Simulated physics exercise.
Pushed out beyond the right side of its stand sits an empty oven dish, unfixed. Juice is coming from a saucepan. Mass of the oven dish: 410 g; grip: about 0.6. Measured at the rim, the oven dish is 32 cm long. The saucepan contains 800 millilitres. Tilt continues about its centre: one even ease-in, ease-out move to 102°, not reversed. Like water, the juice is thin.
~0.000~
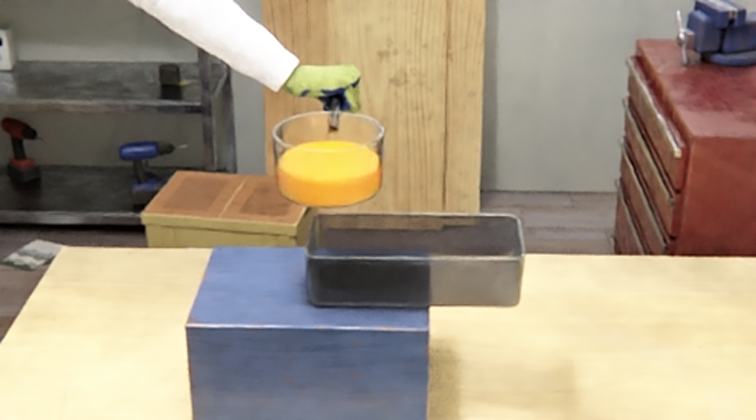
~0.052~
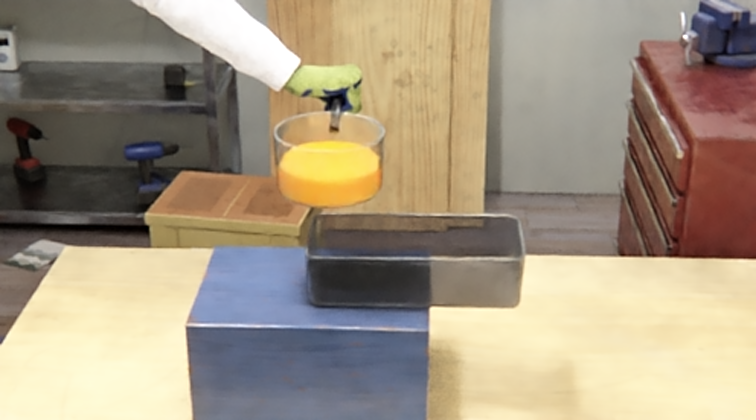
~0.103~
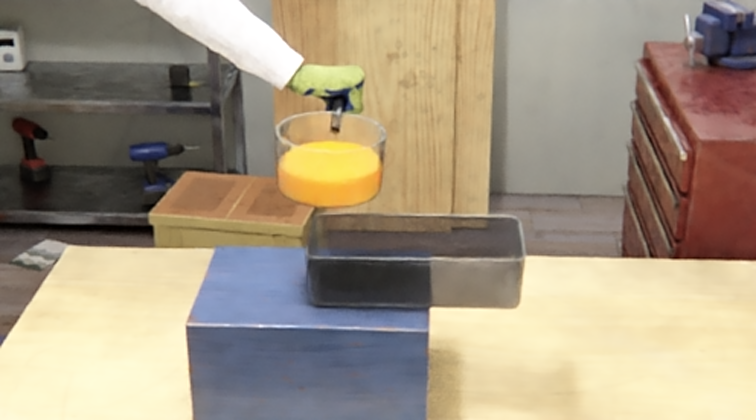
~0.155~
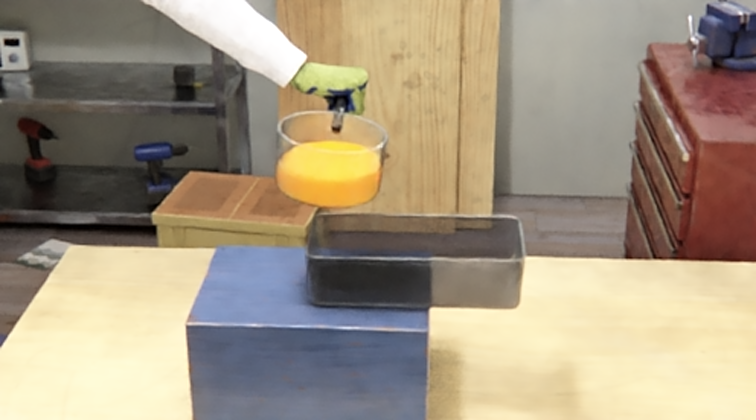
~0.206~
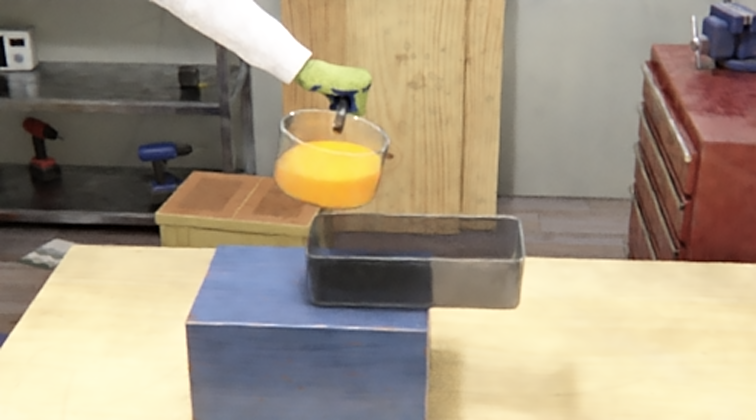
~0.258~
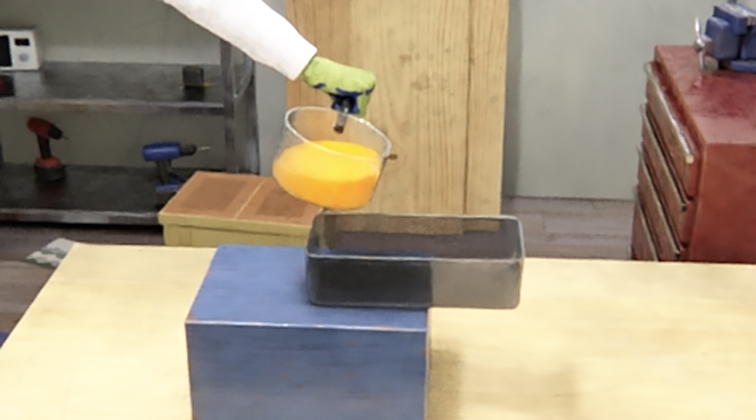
A clear saucepan of orange juice, held by a green-gloved hand, stayed almost level at first, then tilted gently to the right above an empty oven dish sticking out past a blue block's right side.
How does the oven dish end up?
It stays in place.
After 0.62 s the tilt is 74° and 68 per cent is still to pour; the oven dish lies level with 5 per cent in it.
After 0.88 s the tilt is 101° and 19 per cent is still to pour; the oven dish lies level with 69 per cent in it.
After 1.15 s the tilt is 102° and 2 per cent is still to pour; the oven dish lies level with 94 per cent in it.
After 1.45 s the tilt is 102° and 0 per cent is still to pour; the oven dish lies level with 99 per cent in it.
In the end the oven dish lies level with 99 per cent in it.
